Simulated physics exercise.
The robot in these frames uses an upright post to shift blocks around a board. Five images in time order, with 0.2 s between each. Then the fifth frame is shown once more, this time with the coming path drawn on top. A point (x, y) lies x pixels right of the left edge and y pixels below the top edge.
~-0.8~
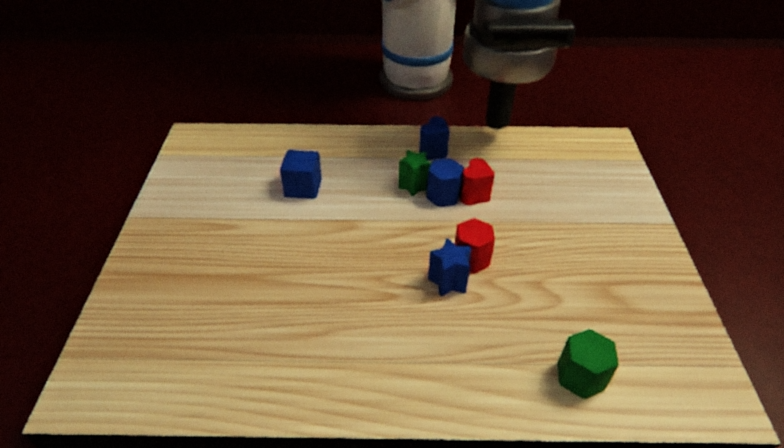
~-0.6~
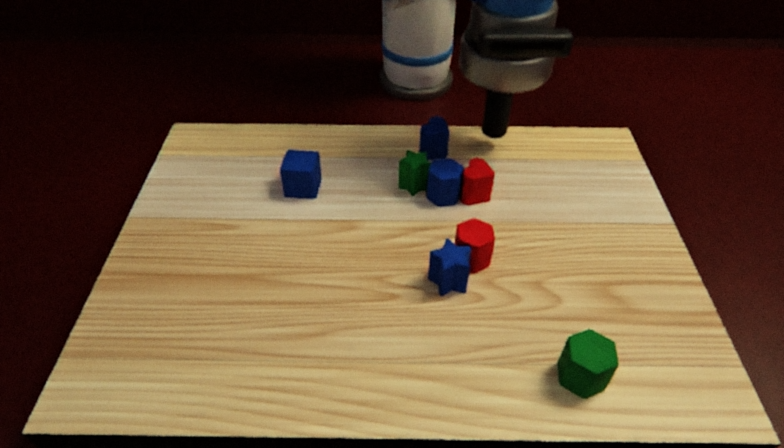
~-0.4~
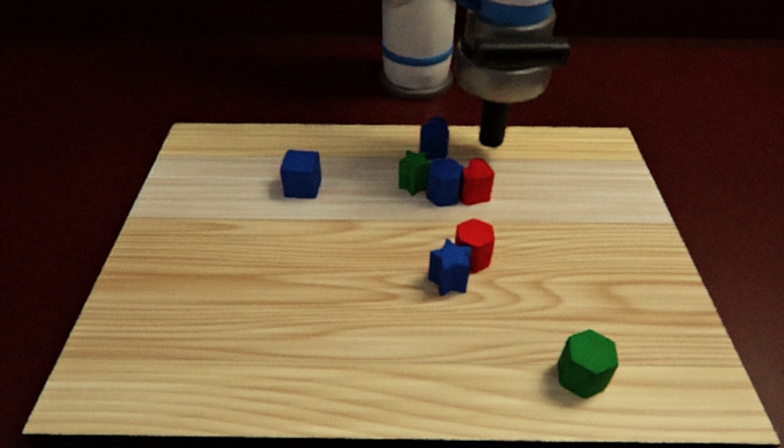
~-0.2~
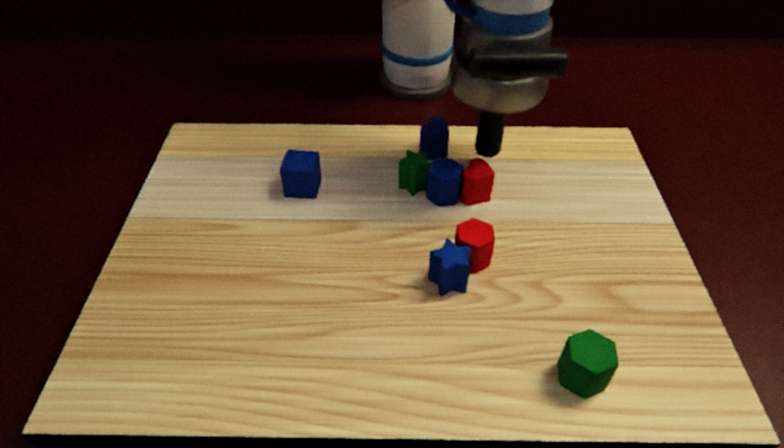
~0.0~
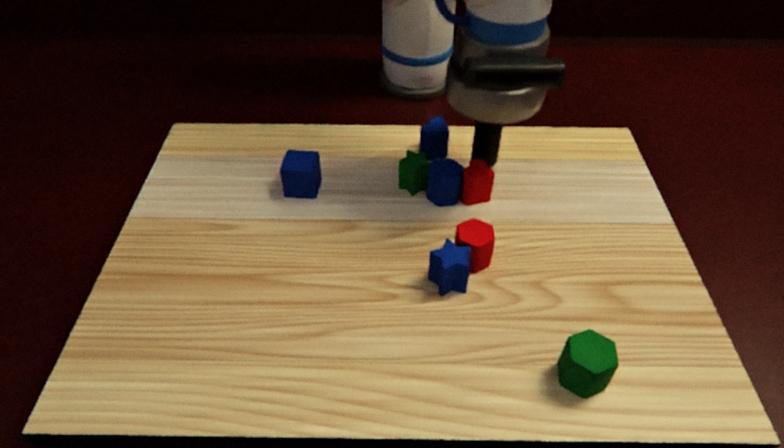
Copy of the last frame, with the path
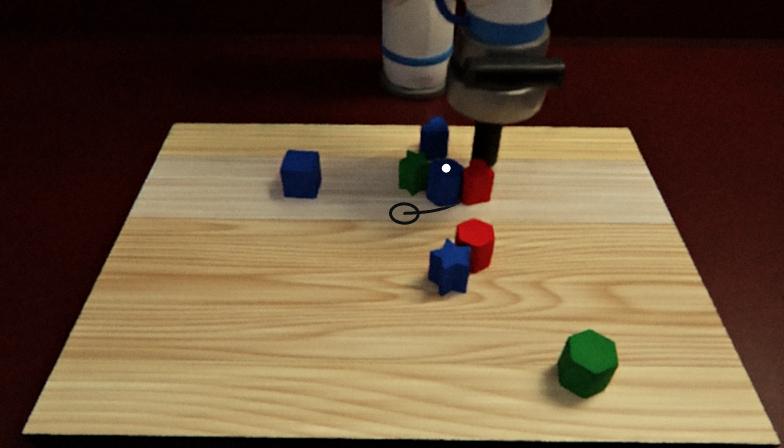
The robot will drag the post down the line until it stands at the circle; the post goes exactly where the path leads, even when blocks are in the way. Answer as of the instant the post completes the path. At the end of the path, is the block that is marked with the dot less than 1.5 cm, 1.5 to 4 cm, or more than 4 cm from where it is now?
Shift of over 4 cm.
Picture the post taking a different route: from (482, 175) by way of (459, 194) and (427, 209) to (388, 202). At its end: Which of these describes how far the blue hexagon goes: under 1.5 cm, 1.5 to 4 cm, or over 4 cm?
Long: Over 4 cm.
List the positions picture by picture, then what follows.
Lower end of the post at (497, 124), tops of blocks, green star-shaped block at (416, 158), blue heart-shaped block at (436, 125), blue hexagon at (446, 168), red heart-shaped block at (478, 169), in the first picture.
Post at (494, 133), blocks as before, in the second picture.
Post at (491, 142), blocks as before, in the third picture.
Post at (487, 151), blocks as before, in the fourth picture.
Post at (484, 161), green star-shaped block at (416, 158), blue heart-shaped block at (436, 125), blue hexagon at (446, 168), red heart-shaped block at (478, 169), in the fifth picture.
The drawn path runs from (482, 175) through (468, 195) and (440, 209) to (404, 213); the dot is on the blue hexagon.
What follows on the original path. One third of the way, post at (469, 182); green star-shaped block at (412, 158); blue hexagon at (440, 171), turned 15° clockwise; red heart-shaped block at (472, 188), turned 25° anticlockwise.
Two thirds of the way, post at (441, 196); green star-shaped block at (406, 156), turned 20° clockwise; blue hexagon at (413, 174), turned 70° clockwise; red heart-shaped block at (466, 197), turned 80° anticlockwise.
At the end, post at (405, 200); green star-shaped block at (401, 154), turned 55° clockwise; blue heart-shaped block not moved; blue hexagon at (382, 171), turned 110° clockwise; red heart-shaped block at (466, 197), turned 80° anticlockwise.
